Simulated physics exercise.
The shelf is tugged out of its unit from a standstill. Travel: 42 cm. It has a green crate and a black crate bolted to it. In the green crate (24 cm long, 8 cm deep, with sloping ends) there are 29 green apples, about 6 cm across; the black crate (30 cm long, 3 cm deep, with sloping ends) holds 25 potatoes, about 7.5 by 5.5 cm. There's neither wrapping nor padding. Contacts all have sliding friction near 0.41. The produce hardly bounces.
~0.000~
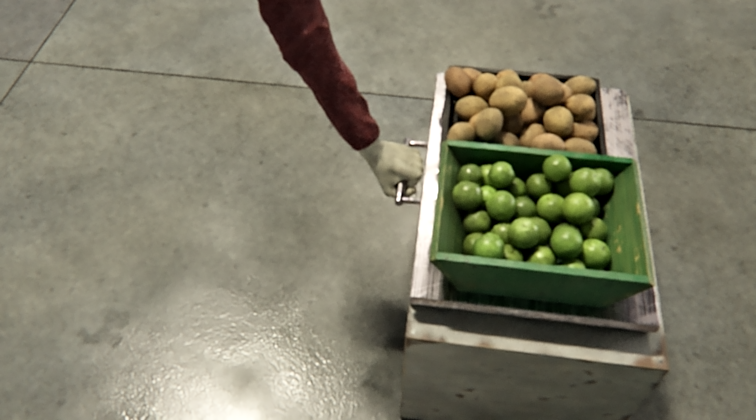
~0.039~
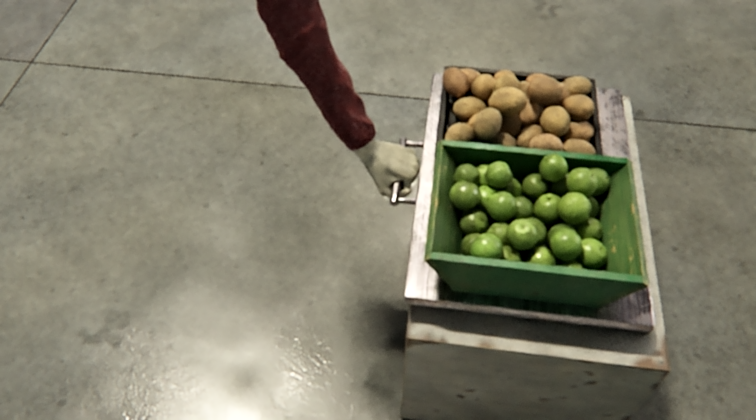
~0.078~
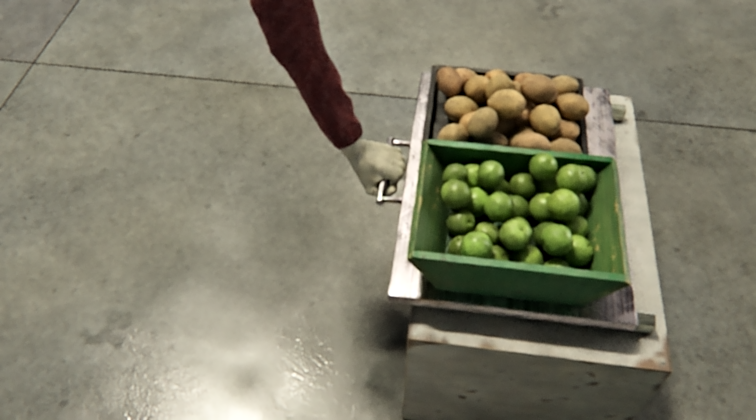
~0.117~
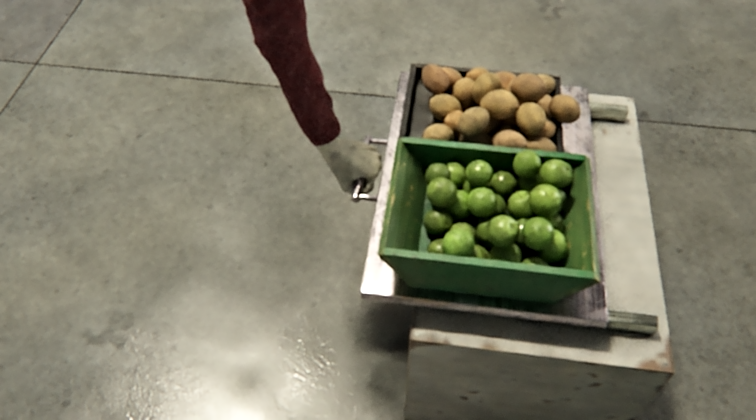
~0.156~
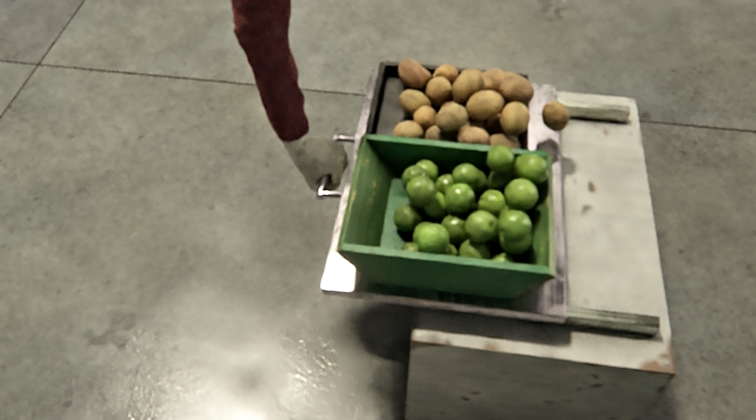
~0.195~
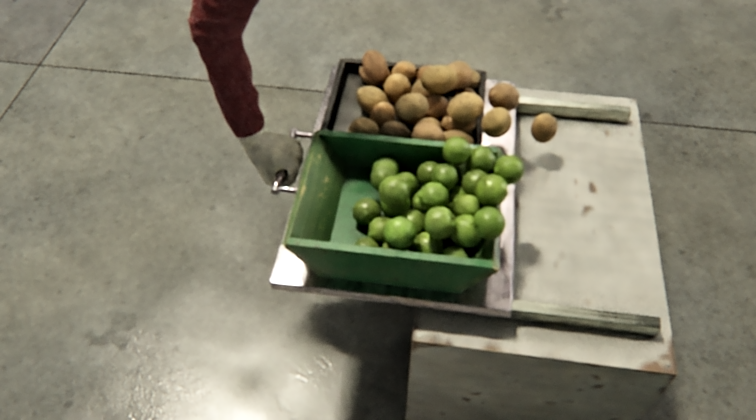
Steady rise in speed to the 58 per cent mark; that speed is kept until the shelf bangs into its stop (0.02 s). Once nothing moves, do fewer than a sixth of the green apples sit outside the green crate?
No, more than a sixth are out.
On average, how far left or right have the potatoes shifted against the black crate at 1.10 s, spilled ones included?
Some 14 cm leftwards.
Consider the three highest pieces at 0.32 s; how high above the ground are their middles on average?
Around 60 cm high.
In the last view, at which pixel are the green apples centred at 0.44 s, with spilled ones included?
At about (263, 179) in pixels.
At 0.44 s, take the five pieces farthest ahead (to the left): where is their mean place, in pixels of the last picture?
Centre: About (164, 114) px.
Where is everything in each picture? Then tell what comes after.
In the first frame (each is followed by its nearest rim corner in this view), green crate, (650, 280); black crate (its farthest corner), (454, 67); drawn out 0 cm; none out.
In the second frame, green crate, (644, 280); black crate, (450, 67); drawn out 1 cm.
In the third frame, green crate, (626, 278); black crate, (438, 67); drawn out 4 cm.
In the fourth frame, green crate, (595, 275); black crate, (416, 65); drawn out 10 cm.
In the fifth frame, green crate, (551, 271); black crate, (385, 63); drawn out 17 cm; 1 out, the lowest potato at (556, 116).
In the sixth frame, green crate, (493, 264); black crate, (345, 60); drawn out 27 cm; 4 out, the lowest potato at (544, 128).
After 0.24 s, end of travel.
After 0.32 s, green crate 27 in, 2 out and black crate 21 in, 4 out.
After 0.44 s, green crate 24 in, 5 out and black crate 18 in, 7 out.
After 0.66 s, green crate 20 in, 9 out and black crate 16 in, 9 out.
Outcome (at 1.10 s), green crate 19 in, 10 out and black crate 16 in, 9 out. Asked share, 10 of 29, 34 per cent.
